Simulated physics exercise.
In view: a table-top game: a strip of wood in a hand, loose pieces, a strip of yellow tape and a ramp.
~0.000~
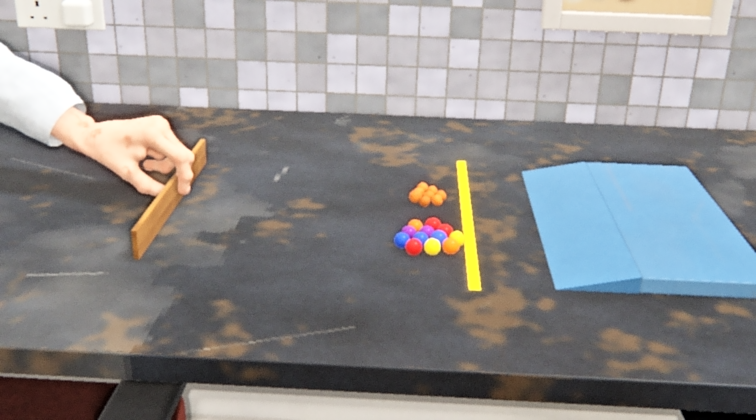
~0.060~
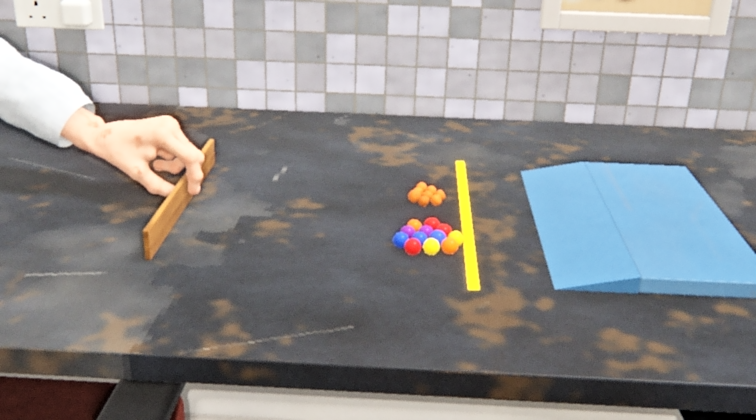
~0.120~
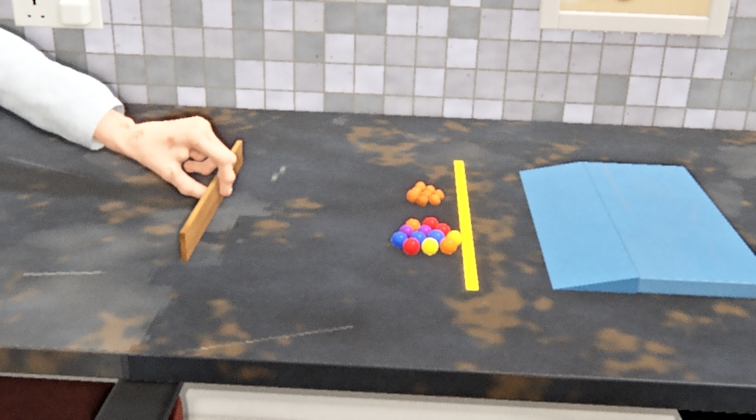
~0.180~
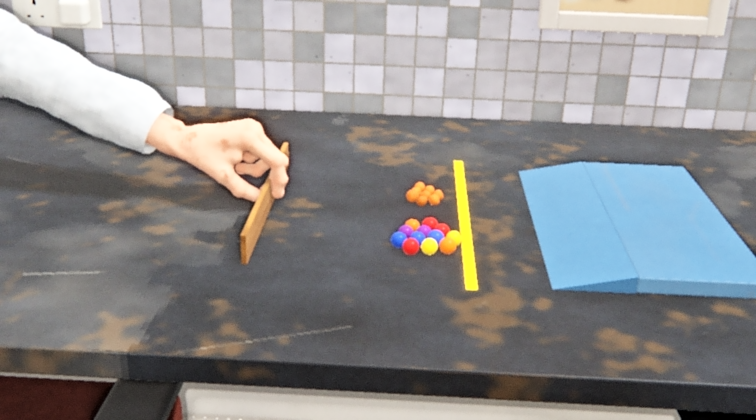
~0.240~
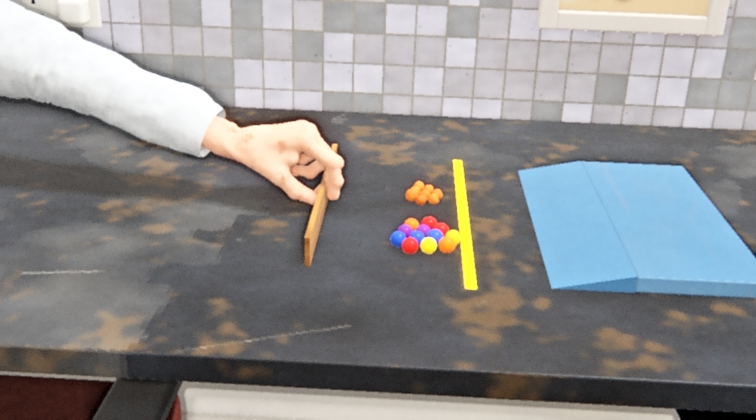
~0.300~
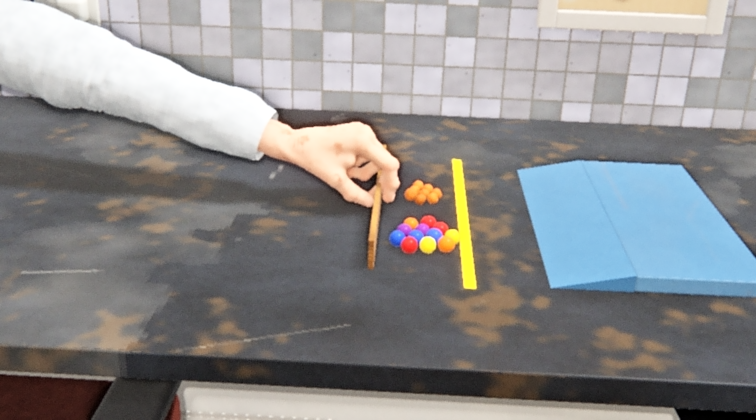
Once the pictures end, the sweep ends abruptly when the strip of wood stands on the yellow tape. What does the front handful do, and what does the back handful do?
Here the front handful gets up on to the slab, in part at least, and the back handful gets up on to the slab, in part at least.
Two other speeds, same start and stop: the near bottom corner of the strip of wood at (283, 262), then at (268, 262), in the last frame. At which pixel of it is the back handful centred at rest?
Around (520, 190) in the first try, (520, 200) in the second.
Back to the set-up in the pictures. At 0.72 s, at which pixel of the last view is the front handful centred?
Close to (719, 226).
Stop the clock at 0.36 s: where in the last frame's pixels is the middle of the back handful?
Near (448, 193).
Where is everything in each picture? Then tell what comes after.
Strip of wood near (141, 236), at rest; yellow tape near (462, 166); top of the ramp near (637, 268); front handful near (439, 239), a few gumballs; back handful near (428, 196), a few coated peanuts, in the first frame.
Strip of wood near (152, 236); back handful near (427, 196), in the second frame.
Strip of wood near (188, 238); front handful near (436, 238), in the third frame.
Strip of wood near (247, 241); back handful near (425, 196), in the fourth frame.
Strip of wood near (310, 243); front handful near (435, 238), in the fifth frame.
Strip of wood near (372, 245); yellow tape near (457, 165); top of the ramp near (632, 267); front handful near (434, 237); back handful near (424, 194), in the sixth frame.
After 0.36 s, strip of wood still moving, near (438, 189); front handful the whole lot short of the ramp; back handful the whole lot short of the ramp.
After 0.44 s, strip of wood stopped at the yellow tape; front handful near a third on the ramp, near two thirds short of the ramp; back handful near a third on the ramp, near two thirds short of the ramp.
After 0.72 s, strip of wood stopped at the yellow tape; front handful the whole lot past the top; back handful the bulk past the top, a little on the ramp.
In the end (1.6 s), strip of wood stopped at the yellow tape; front handful the whole lot past the top; back handful the bulk past the top, a little on the ramp.
